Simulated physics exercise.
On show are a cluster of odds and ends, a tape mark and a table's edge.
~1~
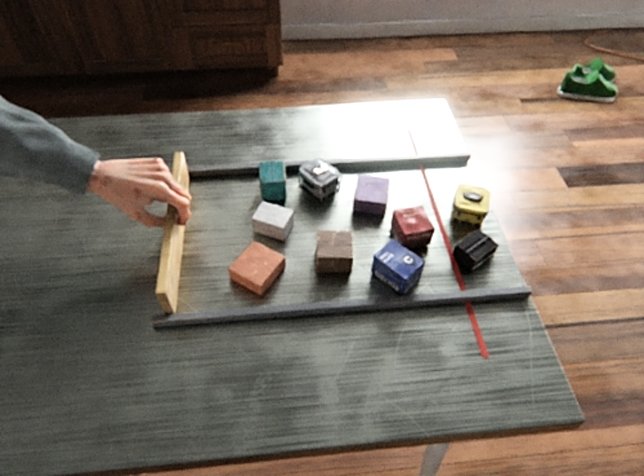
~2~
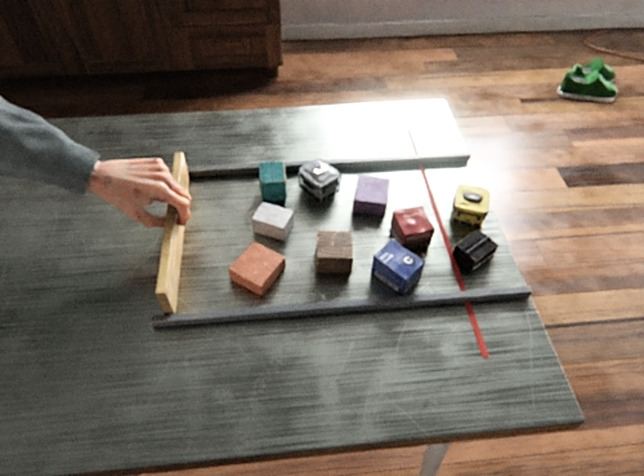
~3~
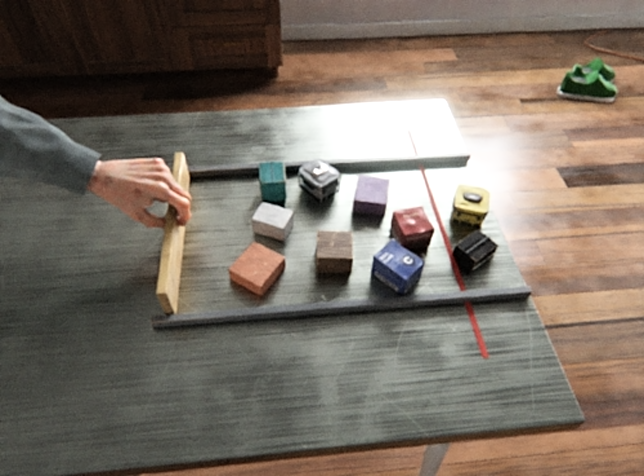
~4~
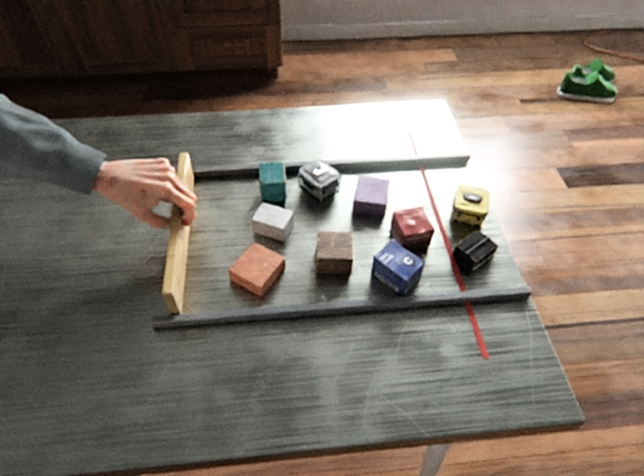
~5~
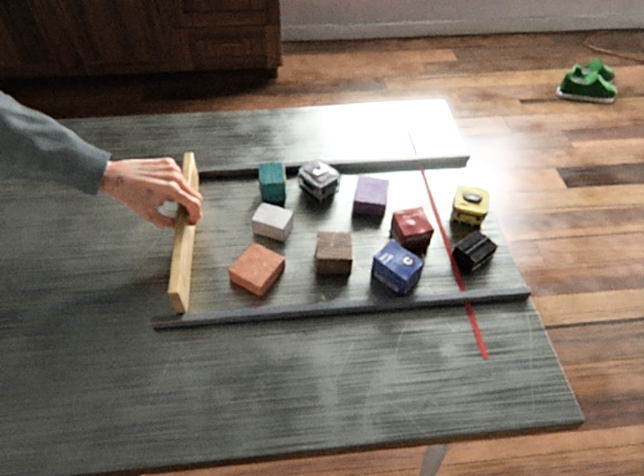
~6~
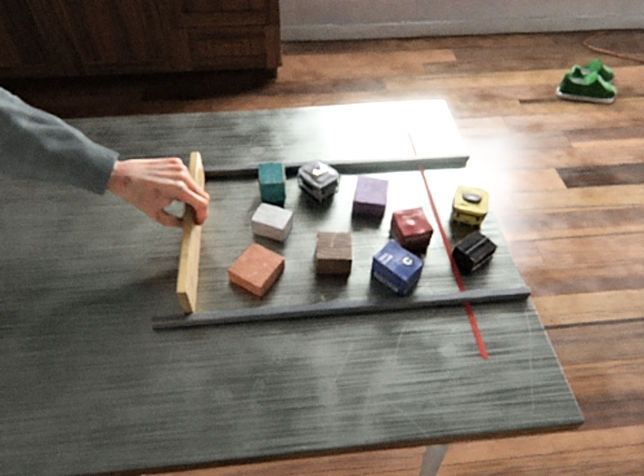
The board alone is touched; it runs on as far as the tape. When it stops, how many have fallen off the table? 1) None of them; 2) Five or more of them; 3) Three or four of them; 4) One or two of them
Option 3: Three or four of them.
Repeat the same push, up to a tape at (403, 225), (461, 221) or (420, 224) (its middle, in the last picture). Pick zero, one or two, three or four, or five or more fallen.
Spot one gives 1 or 2, spot two gives at least five, spot three gives one or two.
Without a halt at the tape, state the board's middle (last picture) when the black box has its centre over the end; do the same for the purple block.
The black box puts it at (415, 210), the purple block at (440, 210).
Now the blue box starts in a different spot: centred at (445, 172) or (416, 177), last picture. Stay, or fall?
Well, the blue box is gone in the first case and is gone in the second.
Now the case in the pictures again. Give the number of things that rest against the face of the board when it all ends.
That number would be 3.
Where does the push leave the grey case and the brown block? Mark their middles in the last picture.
About (462, 165), and the other about (503, 237).
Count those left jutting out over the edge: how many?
The total here is 3.
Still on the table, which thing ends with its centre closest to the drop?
That'd be the purple block, foremost of the lot.
A little later, none off yet; yellow case at rest near (469, 206); black box at rest near (474, 251); red box at rest near (411, 229).
Next, none off yet; yellow case at rest near (469, 206); black box at rest near (474, 251); red box shifted about its own width near (430, 225).
Later still, none off yet; yellow case shifted about its own width near (495, 195); black box shifted about its own width near (507, 250); red box shifted well along near (484, 214).
When it is over, the number that fall off is three or four; down, red box, black box and yellow case.
